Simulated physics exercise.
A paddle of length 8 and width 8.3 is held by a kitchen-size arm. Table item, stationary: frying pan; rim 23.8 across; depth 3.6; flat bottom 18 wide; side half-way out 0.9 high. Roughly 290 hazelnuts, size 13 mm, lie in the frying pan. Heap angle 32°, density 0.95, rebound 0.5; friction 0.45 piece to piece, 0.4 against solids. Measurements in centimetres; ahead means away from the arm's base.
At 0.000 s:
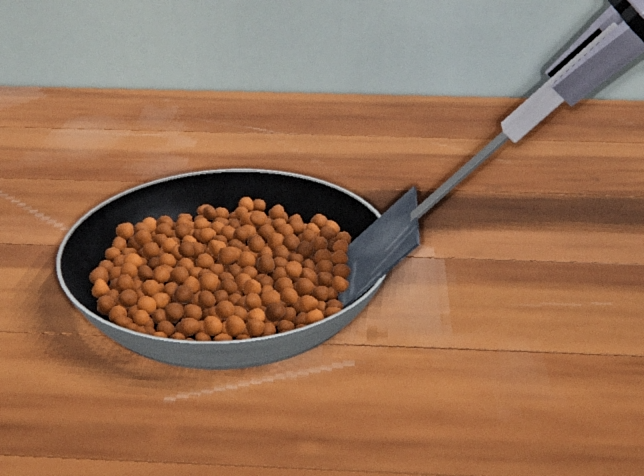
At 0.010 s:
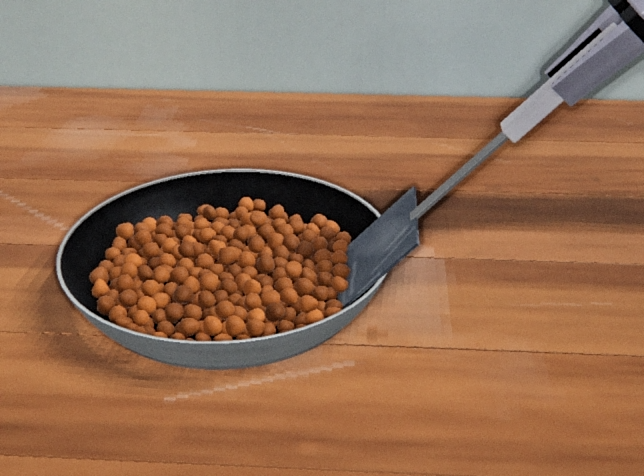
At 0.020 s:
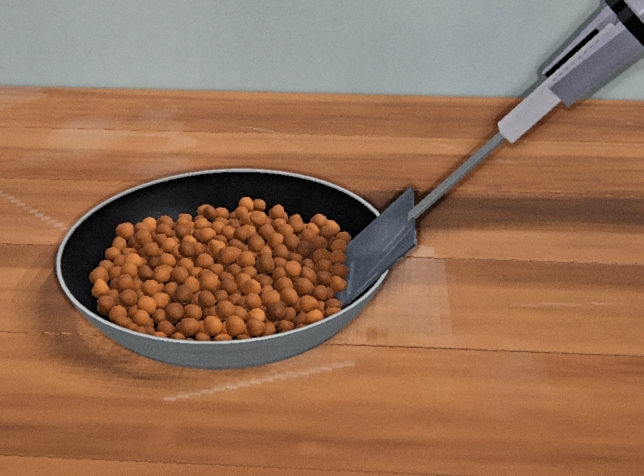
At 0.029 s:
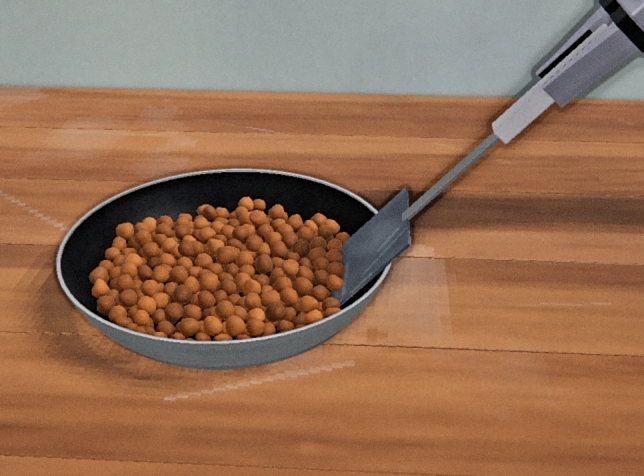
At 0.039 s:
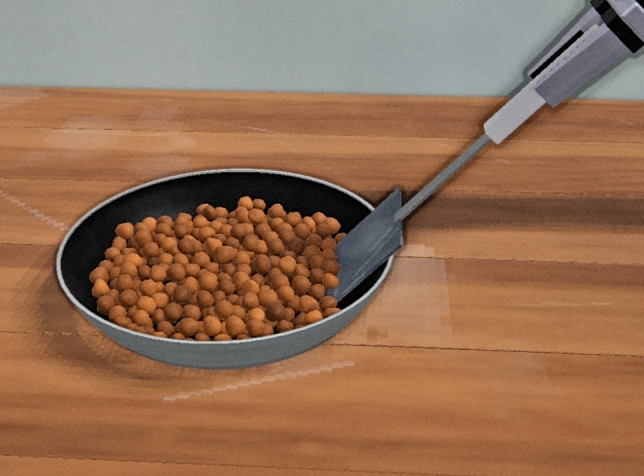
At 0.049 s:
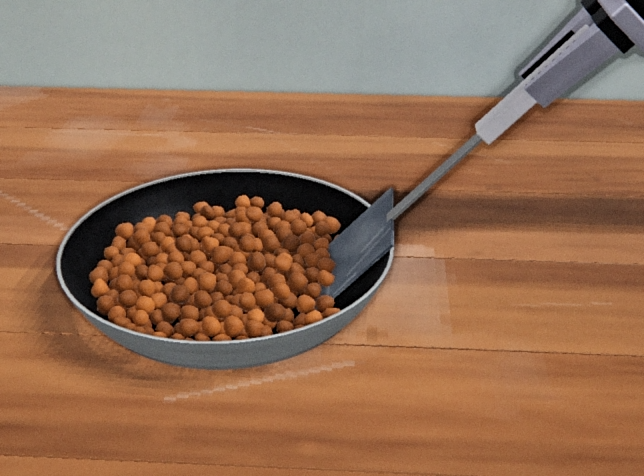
On a wooden tabletop, a robot arm's grey paddle sliding slightly left into a dark frying pan, nudging the heaped brown hazelnuts.
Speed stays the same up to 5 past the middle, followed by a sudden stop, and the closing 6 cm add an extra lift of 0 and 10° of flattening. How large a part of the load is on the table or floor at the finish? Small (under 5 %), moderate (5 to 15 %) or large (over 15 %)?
Small.
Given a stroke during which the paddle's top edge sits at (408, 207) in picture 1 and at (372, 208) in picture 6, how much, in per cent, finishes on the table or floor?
About 0 per cent.
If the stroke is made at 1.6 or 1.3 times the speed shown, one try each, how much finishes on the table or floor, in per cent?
First try around 0 %, second try around 0 %.
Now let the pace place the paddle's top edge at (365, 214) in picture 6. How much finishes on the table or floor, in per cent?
That share would be about 5 percent.
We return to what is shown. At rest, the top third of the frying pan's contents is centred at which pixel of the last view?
The centre sits at about (145, 247).
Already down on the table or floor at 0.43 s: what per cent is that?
About 0 per cent.
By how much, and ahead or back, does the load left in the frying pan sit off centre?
I'd say it's roughly 4.0 cm toward the front.
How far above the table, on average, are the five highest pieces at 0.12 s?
They are near 4 cm up.
After 0.12 s, sloping 48°, highest piece 4 above the table; 291 in the frying pan.
After 0.19 s, sloping 43°, highest piece 5 above the table; 291 in the frying pan.
After 0.43 s, sloping 38°, highest piece 4 above the table; 291 in the frying pan.
After 1.48 s, sloping 38°, highest piece 4 above the table; 291 in the frying pan.
At rest, 291 in the frying pan. That is 0 % on the table or floor.
